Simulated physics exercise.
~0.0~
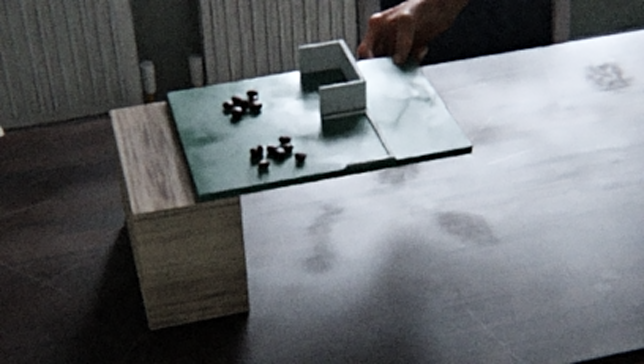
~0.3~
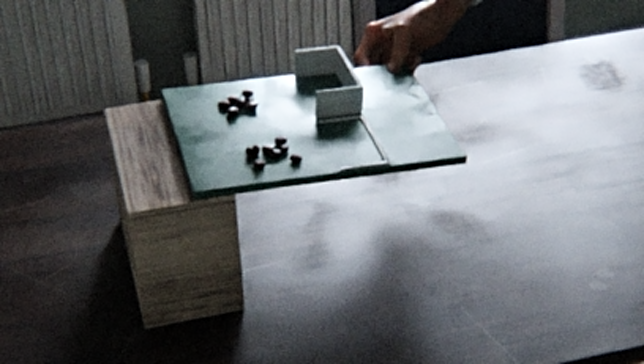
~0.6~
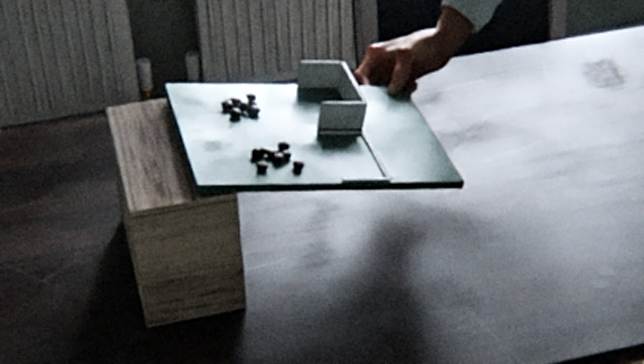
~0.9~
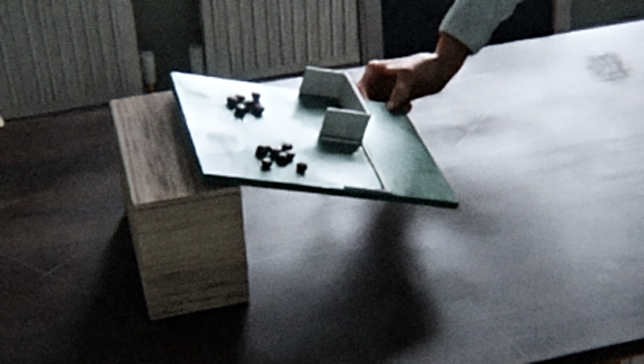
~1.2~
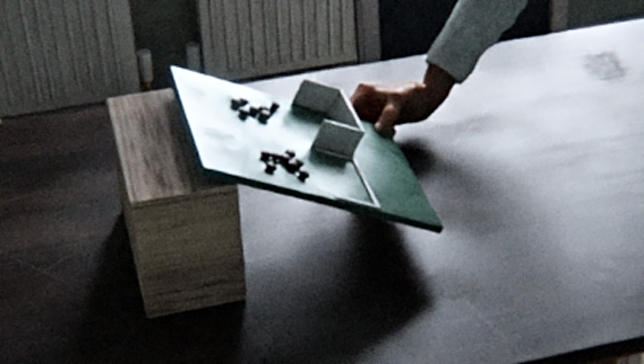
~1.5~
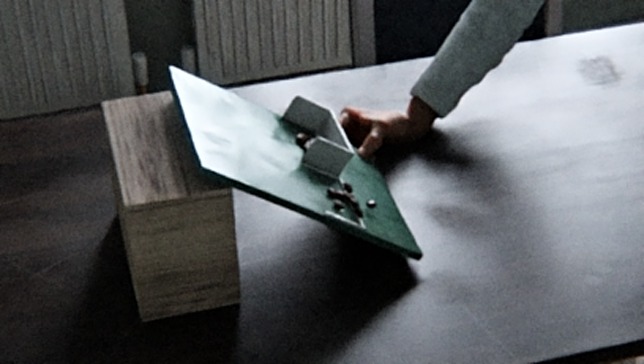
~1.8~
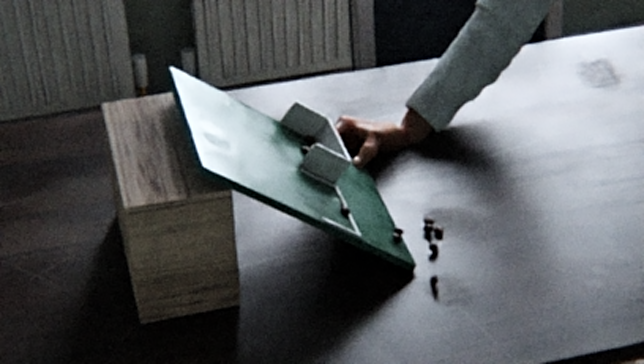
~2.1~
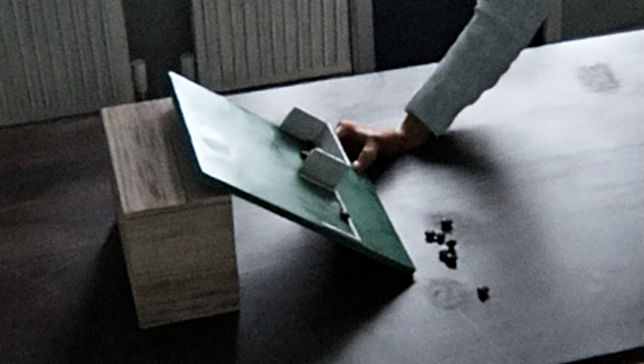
A green board tilts down under a hand, spilling one dark pile while its strip holds another.
